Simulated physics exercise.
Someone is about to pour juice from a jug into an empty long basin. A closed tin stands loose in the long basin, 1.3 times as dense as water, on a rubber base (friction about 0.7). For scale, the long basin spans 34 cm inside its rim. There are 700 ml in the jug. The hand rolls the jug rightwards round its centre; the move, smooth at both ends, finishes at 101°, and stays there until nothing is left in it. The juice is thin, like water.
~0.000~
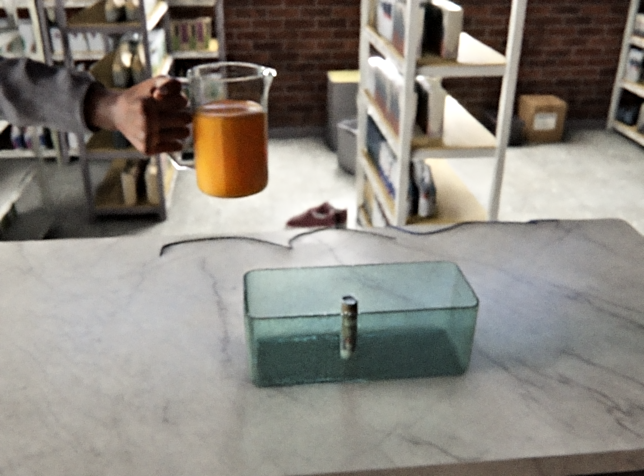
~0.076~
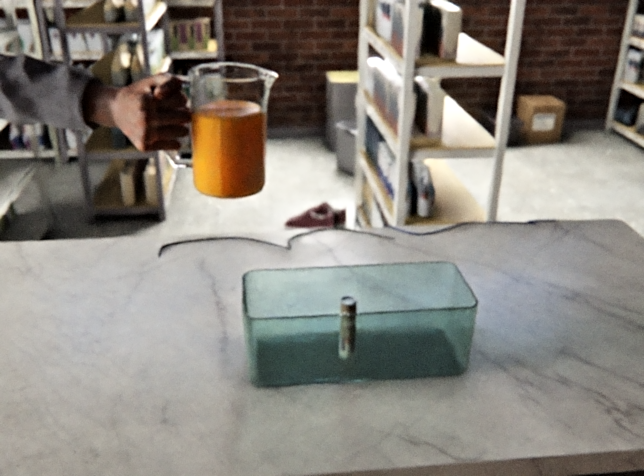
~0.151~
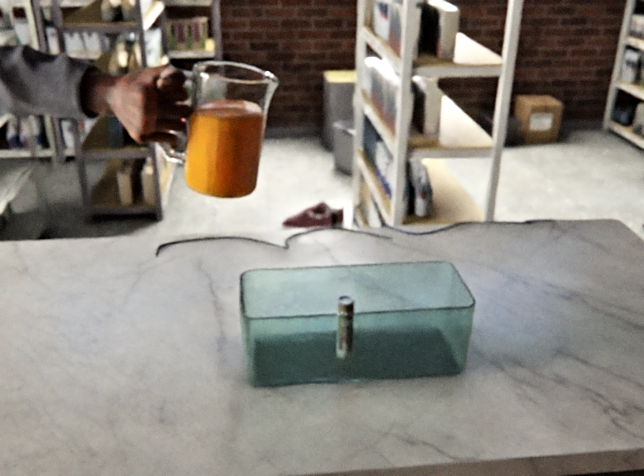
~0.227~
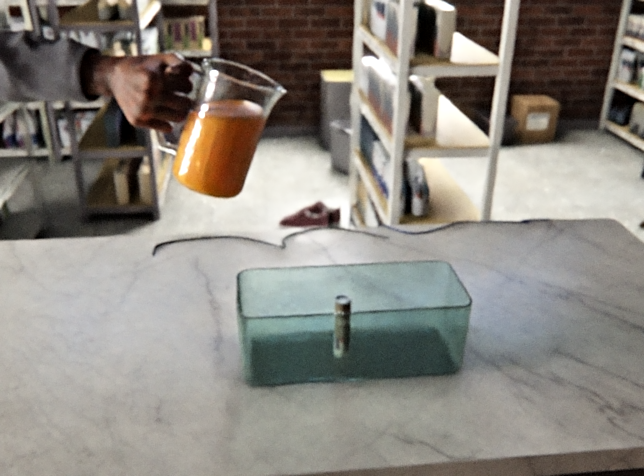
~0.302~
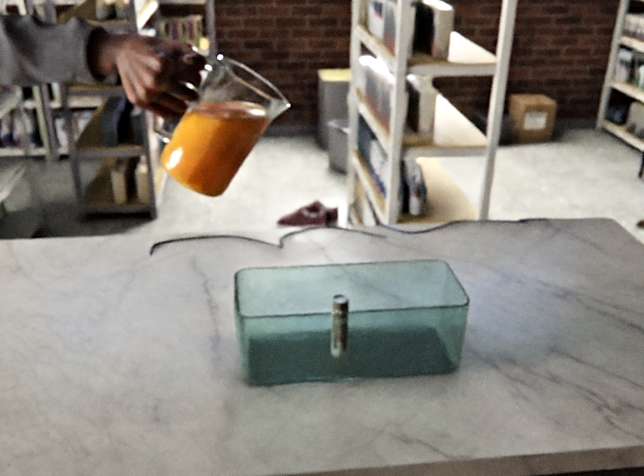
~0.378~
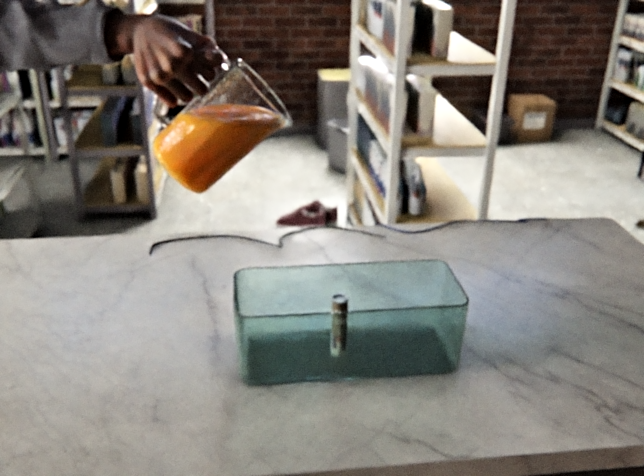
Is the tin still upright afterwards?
It keeps standing.
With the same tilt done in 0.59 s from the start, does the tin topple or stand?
The tin stays up.
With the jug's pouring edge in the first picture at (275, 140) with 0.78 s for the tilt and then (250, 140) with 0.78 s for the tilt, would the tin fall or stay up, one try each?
First it falls; then it goes over.
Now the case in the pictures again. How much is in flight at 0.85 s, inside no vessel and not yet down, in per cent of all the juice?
About 34 per cent.
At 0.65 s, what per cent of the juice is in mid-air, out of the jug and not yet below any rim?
About 24 per cent.
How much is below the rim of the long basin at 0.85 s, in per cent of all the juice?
Near 34 in a hundred.
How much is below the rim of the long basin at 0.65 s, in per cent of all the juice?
Near 2 in a hundred.
Then, 0.65 s in, the tilt is 94° and 75 per cent is still to pour; the tin stands where it began.
Then, 0.85 s in, the tilt is 101° and 32 per cent is still to pour; the tin stands where it began.
Then, 1.05 s in, the tilt is 101° and 11 per cent is still to pour; the tin stands where it began.
Then, 1.28 s in, the tilt is 101° and 2 per cent is still to pour; the tin stands where it began.
Finally, the tin stands where it began.
